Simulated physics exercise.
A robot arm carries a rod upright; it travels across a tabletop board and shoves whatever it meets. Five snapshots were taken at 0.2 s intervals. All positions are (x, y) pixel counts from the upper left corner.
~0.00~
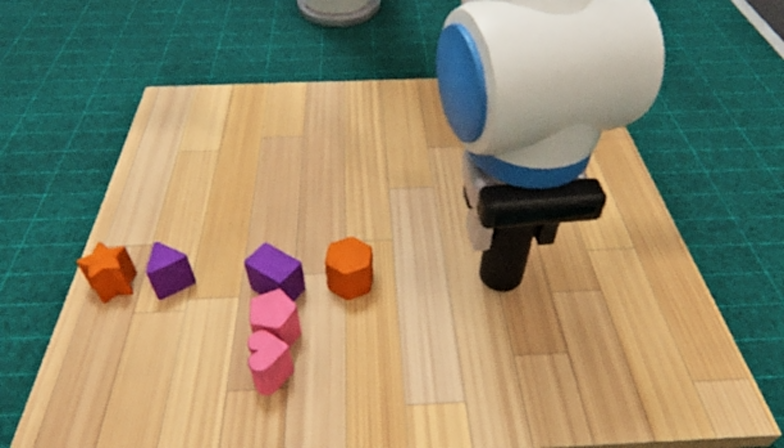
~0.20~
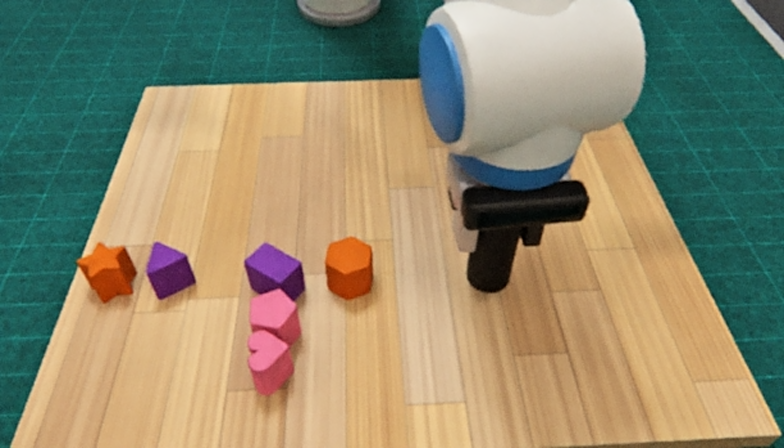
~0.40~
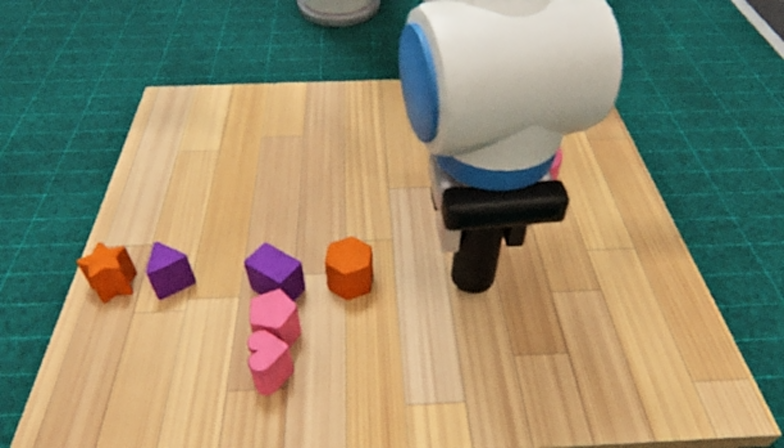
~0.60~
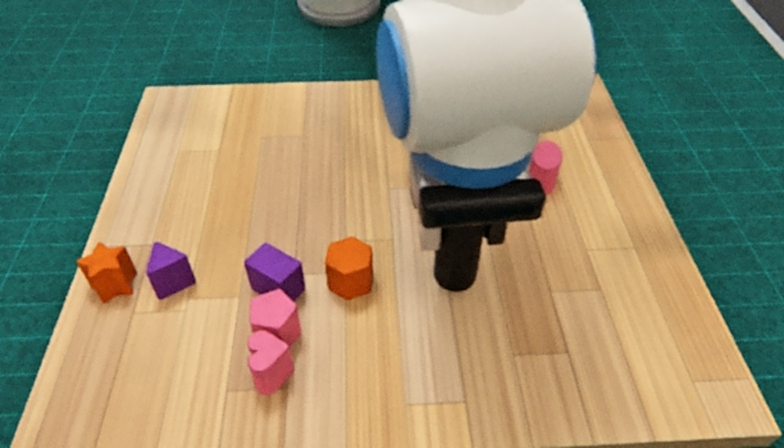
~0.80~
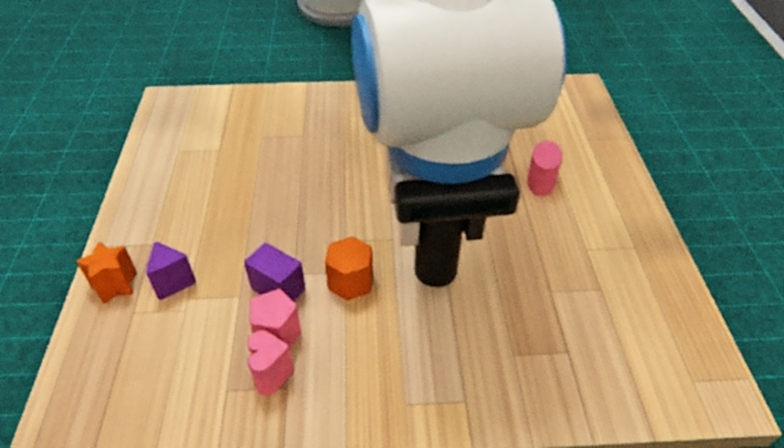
A white and blue robot arm holding a black rod upright stands over a pale wooden board on a green gridded surface, seen from above at an angle. An orange star, two purple blocks and an orange six-sided block line the left and middle, with two pink blocks below. The arm slides steadily left, uncovering a pink cylinder behind it, while the blocks and camera stay still.
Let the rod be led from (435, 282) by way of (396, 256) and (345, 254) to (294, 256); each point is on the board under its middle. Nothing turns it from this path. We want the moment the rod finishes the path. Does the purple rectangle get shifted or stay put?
That block stands still.
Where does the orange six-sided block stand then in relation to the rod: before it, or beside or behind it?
Slid off.
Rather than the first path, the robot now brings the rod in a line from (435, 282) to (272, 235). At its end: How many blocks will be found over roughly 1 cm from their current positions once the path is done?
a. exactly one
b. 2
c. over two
a
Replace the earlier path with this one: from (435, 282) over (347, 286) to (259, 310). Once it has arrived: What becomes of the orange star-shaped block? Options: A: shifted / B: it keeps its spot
The correct letter is B.
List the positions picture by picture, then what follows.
Rod's lower end (501, 275); purple rectangle (272, 262); orange six-sided block (349, 254), in the first picture.
Rod (488, 276); blocks still, in the second picture.
Rod (472, 277); blocks still, in the third picture.
Rod (455, 275); blocks still, in the fourth picture.
Rod (436, 271); purple rectangle (272, 262); orange six-sided block (349, 254), in the fifth picture.
On the path given first. One third of the way, rod (395, 244); nothing pushed yet.
Two thirds of the way, rod (344, 243); orange six-sided block (336, 260), turned 30° anticlockwise.
At the end, rod (292, 244); purple rectangle still; orange six-sided block (335, 261), turned 35° anticlockwise.
